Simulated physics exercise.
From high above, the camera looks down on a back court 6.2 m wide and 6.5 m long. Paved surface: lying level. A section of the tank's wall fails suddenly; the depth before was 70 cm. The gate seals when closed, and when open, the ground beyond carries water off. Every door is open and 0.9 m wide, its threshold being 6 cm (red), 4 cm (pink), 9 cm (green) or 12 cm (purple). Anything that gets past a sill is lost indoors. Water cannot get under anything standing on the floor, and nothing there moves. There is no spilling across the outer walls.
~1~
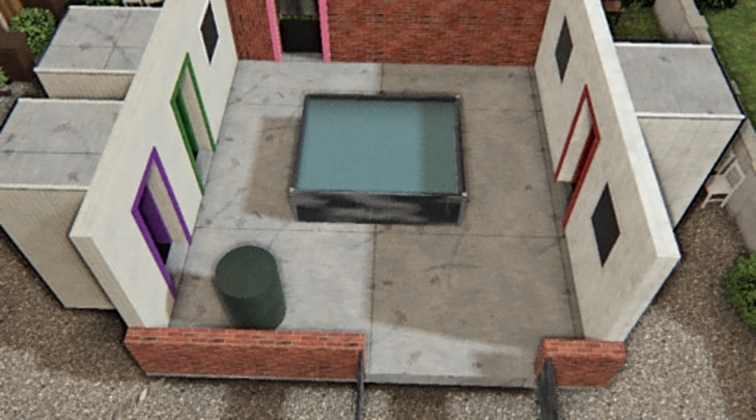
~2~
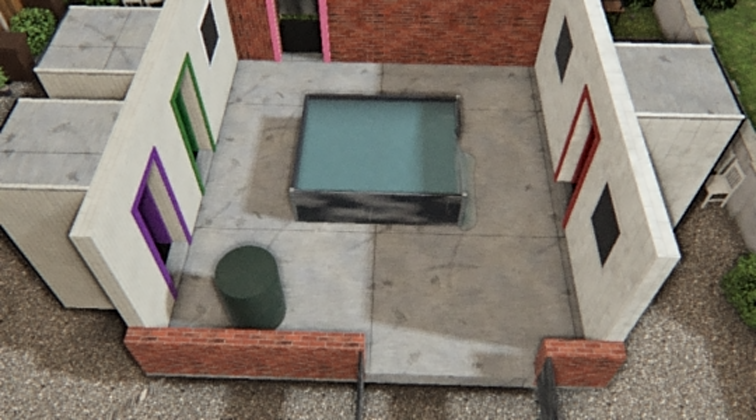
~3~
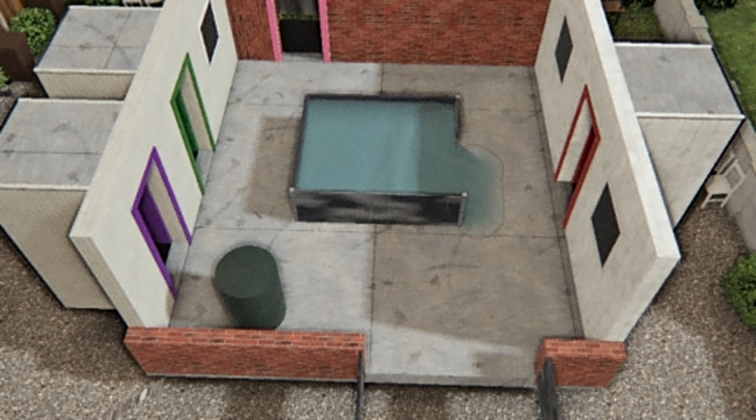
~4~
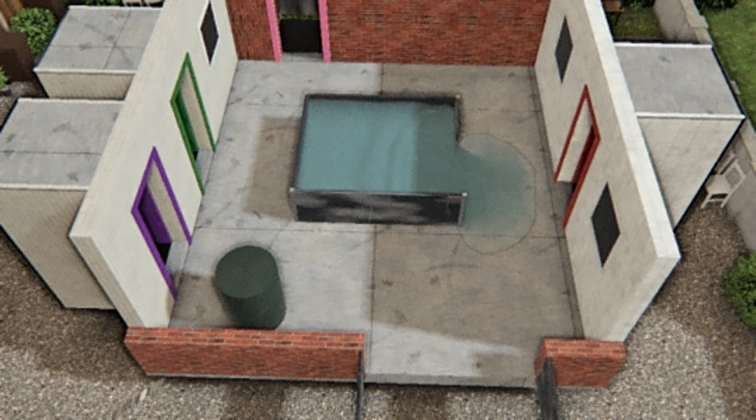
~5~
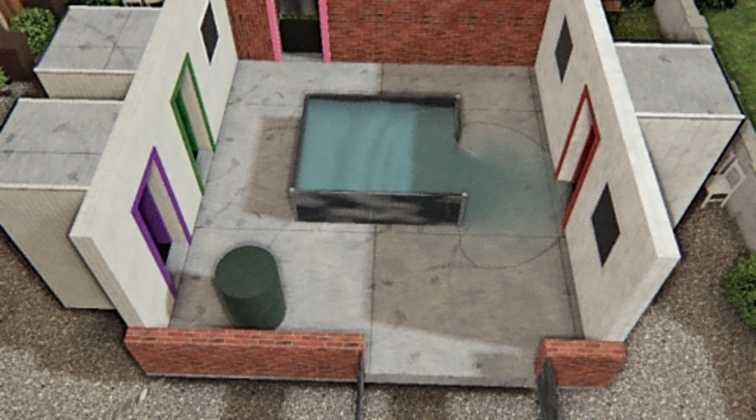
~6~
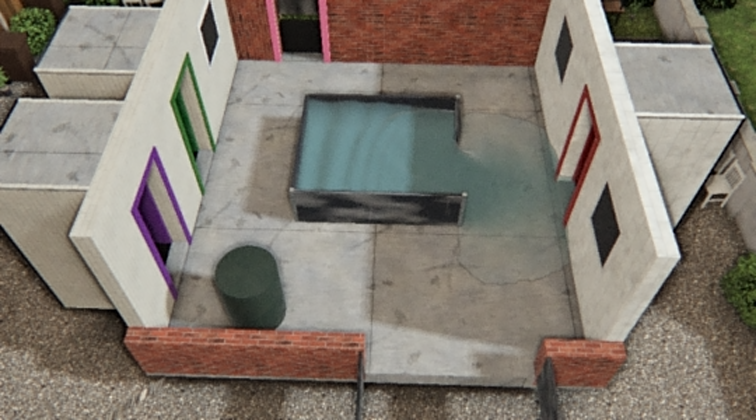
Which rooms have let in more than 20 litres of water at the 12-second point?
At the end, the red door will overshoot the limit; the pink door will overshoot the limit; the green door will undershoot the limit; the purple door will undershoot the limit.
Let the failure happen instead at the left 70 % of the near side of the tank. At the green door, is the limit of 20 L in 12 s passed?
Green: Falls short.
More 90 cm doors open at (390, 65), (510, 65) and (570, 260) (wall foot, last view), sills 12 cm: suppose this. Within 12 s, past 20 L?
Taking them in order, the first gets too little, the second enough and the third enough.
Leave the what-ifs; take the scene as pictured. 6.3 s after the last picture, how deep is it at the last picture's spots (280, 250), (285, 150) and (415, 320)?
4, 0, 3 cm.
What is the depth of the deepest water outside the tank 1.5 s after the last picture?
It gets to some 44 cm.
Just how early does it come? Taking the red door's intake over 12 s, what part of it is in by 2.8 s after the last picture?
Roughly 70 percent is in by then.
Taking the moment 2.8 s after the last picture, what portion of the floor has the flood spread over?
Around 50 per cent.
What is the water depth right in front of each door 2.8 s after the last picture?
In centimetres - red: 27, pink: 0, green: 0, purple: 0.
Then, 0.7 s after the last picture water covers 20 % of the floor and is deepest (41 cm) near (554, 174); red door 29 cm at the sill, 215 L in, pink door not reached, green door not reached, purple door not reached.
Then, 1.5 s after the last picture water covers 25 % of the floor and is deepest (44 cm) near (587, 352); red door 40 cm at the sill, 484 L in, pink door not reached, green door not reached, purple door not reached.
Then, 2.8 s after the last picture water covers 50 % of the floor and is deepest (31 cm) near (587, 352); red door 27 cm at the sill, 799 L in, pink door not reached, green door not reached, purple door not reached.
Then, 6.3 s after the last picture water covers 90 % of the floor and is deepest (16 cm) near (576, 363); red door 15 cm at the sill, 1079 L in, pink door 3 cm at the sill, 0 L in, green door 4 cm at the sill, 0 L in, purple door 3 cm at the sill, 0 L in.
Then, 11.3 s after the last picture water covers 100 % of the floor and is deepest (12 cm) near (212, 352); red door 8 cm at the sill, 1152 L in, pink door 8 cm at the sill, 40 L in, green door 7 cm at the sill, 0 L in, purple door 9 cm at the sill, 0 L in.
